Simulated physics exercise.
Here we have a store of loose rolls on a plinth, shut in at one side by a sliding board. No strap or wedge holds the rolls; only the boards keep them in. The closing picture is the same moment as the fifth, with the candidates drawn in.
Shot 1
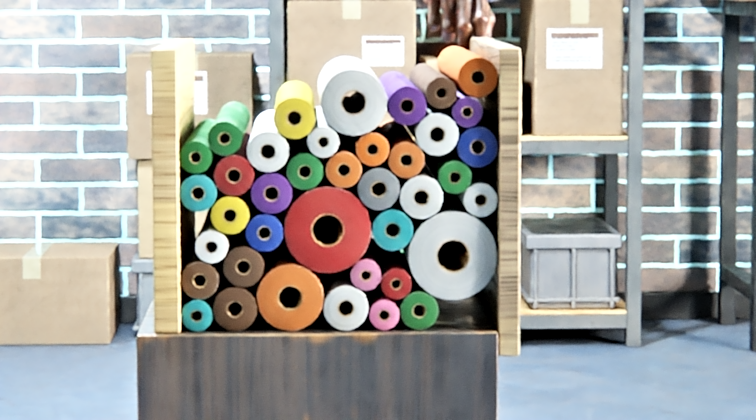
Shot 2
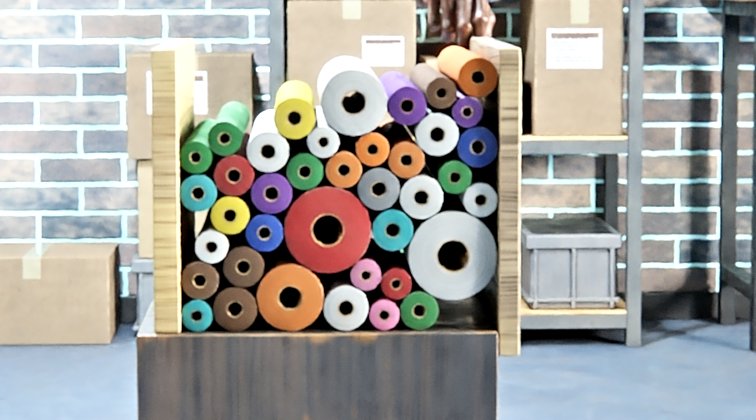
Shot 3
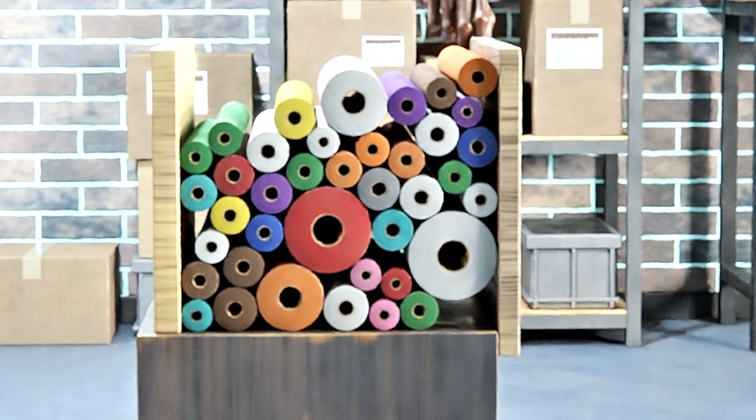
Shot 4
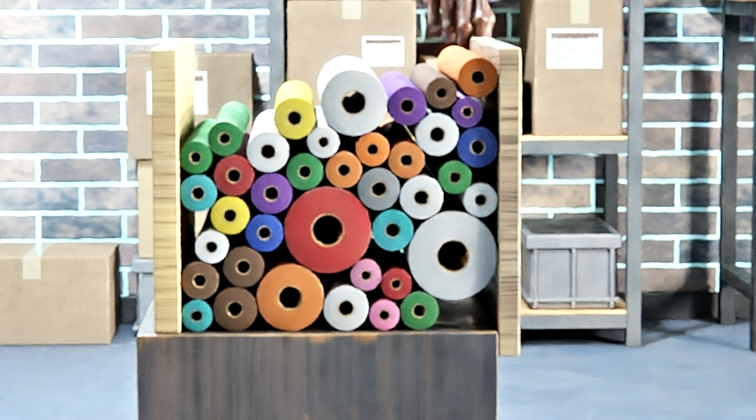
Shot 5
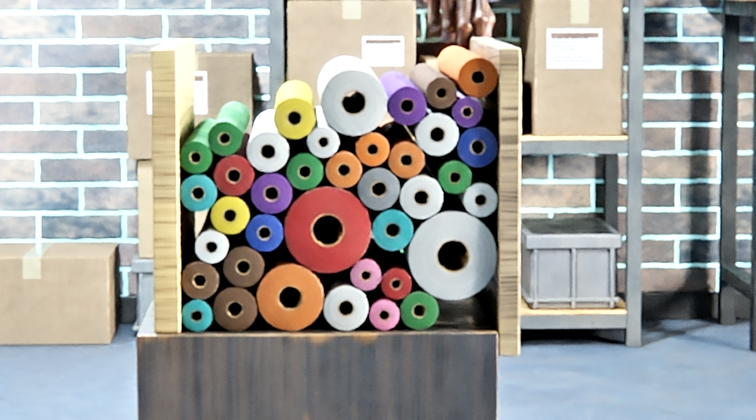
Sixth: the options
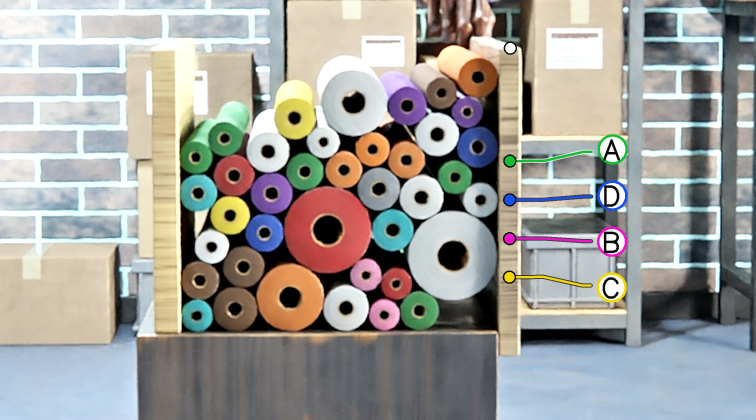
We see colourful rolls of different sizes stacked between two upright boards on a dark plinth, with boxes, shelving and a brick wall behind. A hand stays near the top right of the stack, and nothing visibly moves.
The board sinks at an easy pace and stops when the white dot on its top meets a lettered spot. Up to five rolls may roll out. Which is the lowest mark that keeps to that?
Down to D.
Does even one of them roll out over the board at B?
At B: Yes.
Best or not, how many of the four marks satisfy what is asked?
Two of the four.
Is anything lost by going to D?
Yes.
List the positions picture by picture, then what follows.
In the first picture, a green roll (419, 310); a turquoise roll (392, 230).
In the second picture, a turquoise roll (392, 230); a blue roll (264, 232).
In the third picture, a blue roll (477, 147); a green roll (305, 171).
In the fourth picture, a white roll (353, 102); a green roll (225, 138).
In the fifth picture, side board (491, 182); a green roll (419, 310).
On the marked copy, A at (510, 161); B at (510, 239); C at (510, 278); D at (510, 200); the white dot at (511, 48).
Taking D. A third of the way, top of the board (498, 118).
Two thirds of the way, top of the board (498, 196).
When it is over, top of the board (498, 199), four out over the board.
As for the rest, A three out over the board; B more than five out over the board; C more than five out over the board.
